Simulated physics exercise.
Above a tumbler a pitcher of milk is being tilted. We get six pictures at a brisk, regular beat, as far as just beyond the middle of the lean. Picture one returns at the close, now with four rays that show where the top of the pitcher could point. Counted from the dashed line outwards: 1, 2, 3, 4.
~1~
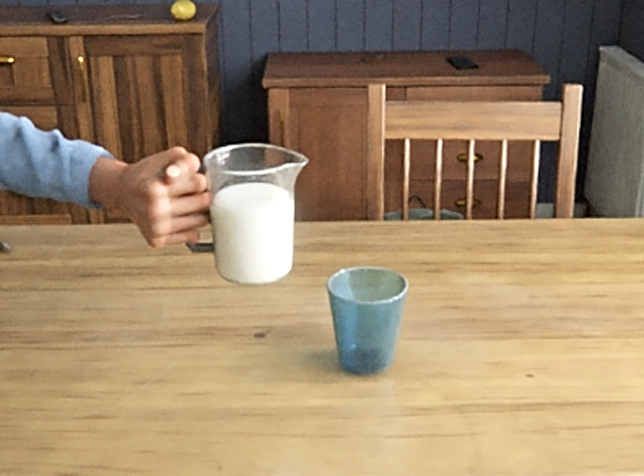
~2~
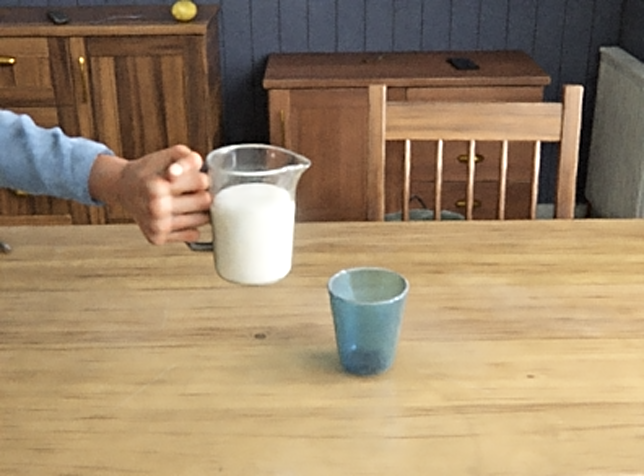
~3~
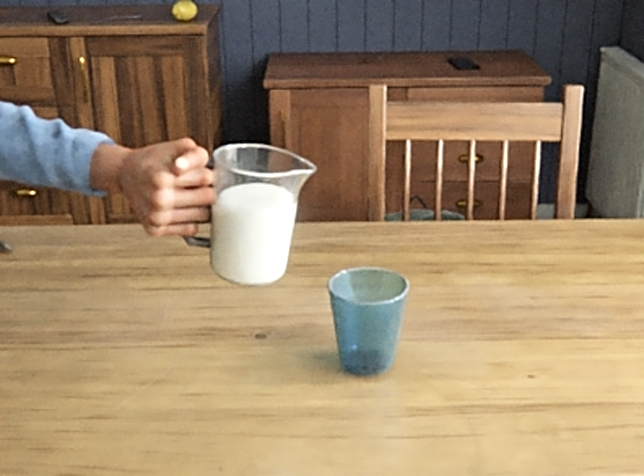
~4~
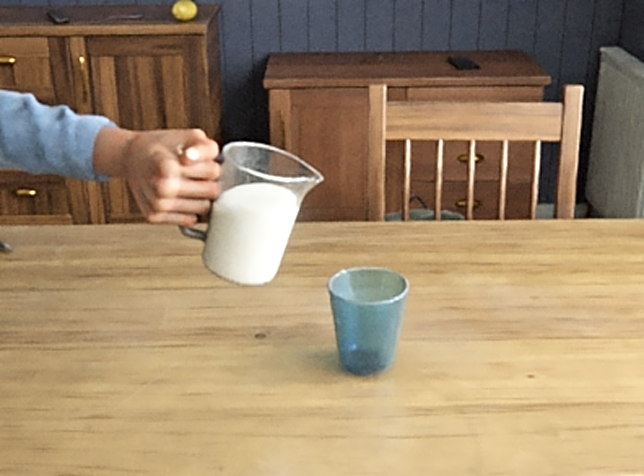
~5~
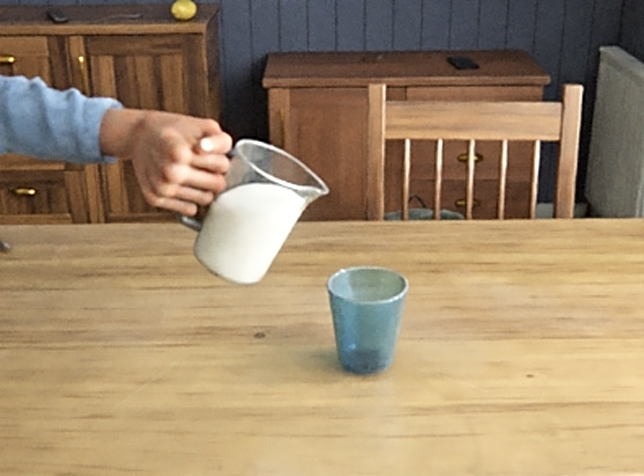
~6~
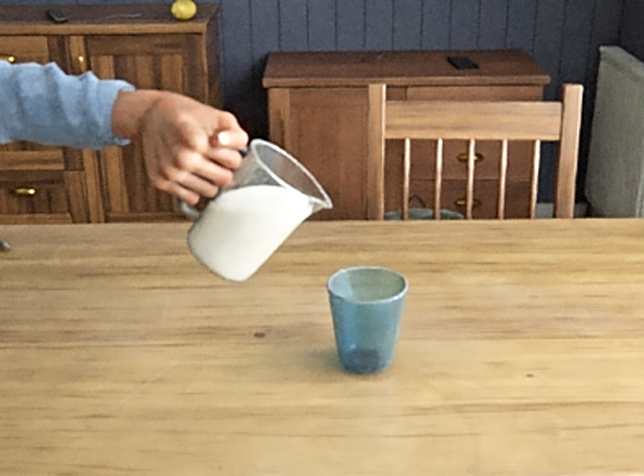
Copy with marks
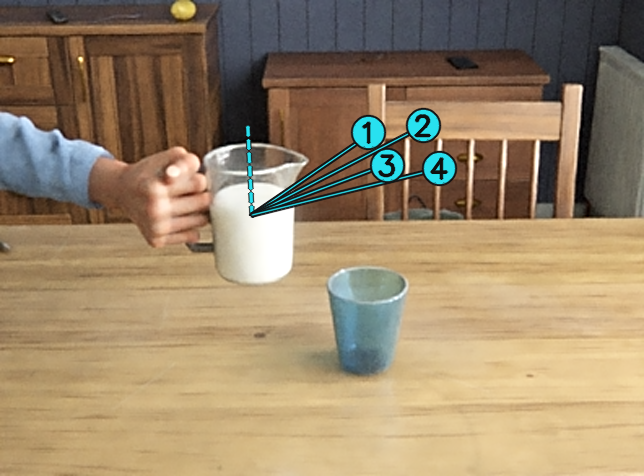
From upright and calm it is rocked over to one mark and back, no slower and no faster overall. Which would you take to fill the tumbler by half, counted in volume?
4 beats the others.
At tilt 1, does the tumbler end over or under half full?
Under.
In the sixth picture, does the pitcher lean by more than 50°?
No.
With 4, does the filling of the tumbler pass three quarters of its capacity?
No, it does not.
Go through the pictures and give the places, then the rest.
In the first frame, upright, lip at (306, 160); rim of the tumbler round (367, 283); nothing has left yet.
In the second frame, tipped about 2°, lip at (308, 163); nothing has left yet.
In the third frame, tipped about 8°, lip at (314, 168); nothing has left yet.
In the fourth frame, tipped about 16°, lip at (321, 178); nothing has left yet.
In the fifth frame, tipped about 27°, lip at (326, 190); nothing has left yet.
In the sixth frame, tipped about 39°, lip at (330, 204); nothing has left yet.
On the marked copy, 1 at (355, 143); 2 at (408, 133); 3 at (370, 170); 4 at (422, 172).
Choosing 1, the tumbler ends with about 13 % of what it can hold.
Choosing 2, the tumbler ends with about 23 % of what it can hold.
Choosing 3, the tumbler ends with about 36 % of what it can hold.
Choosing 4, the tumbler ends with about 51 % of what it can hold.
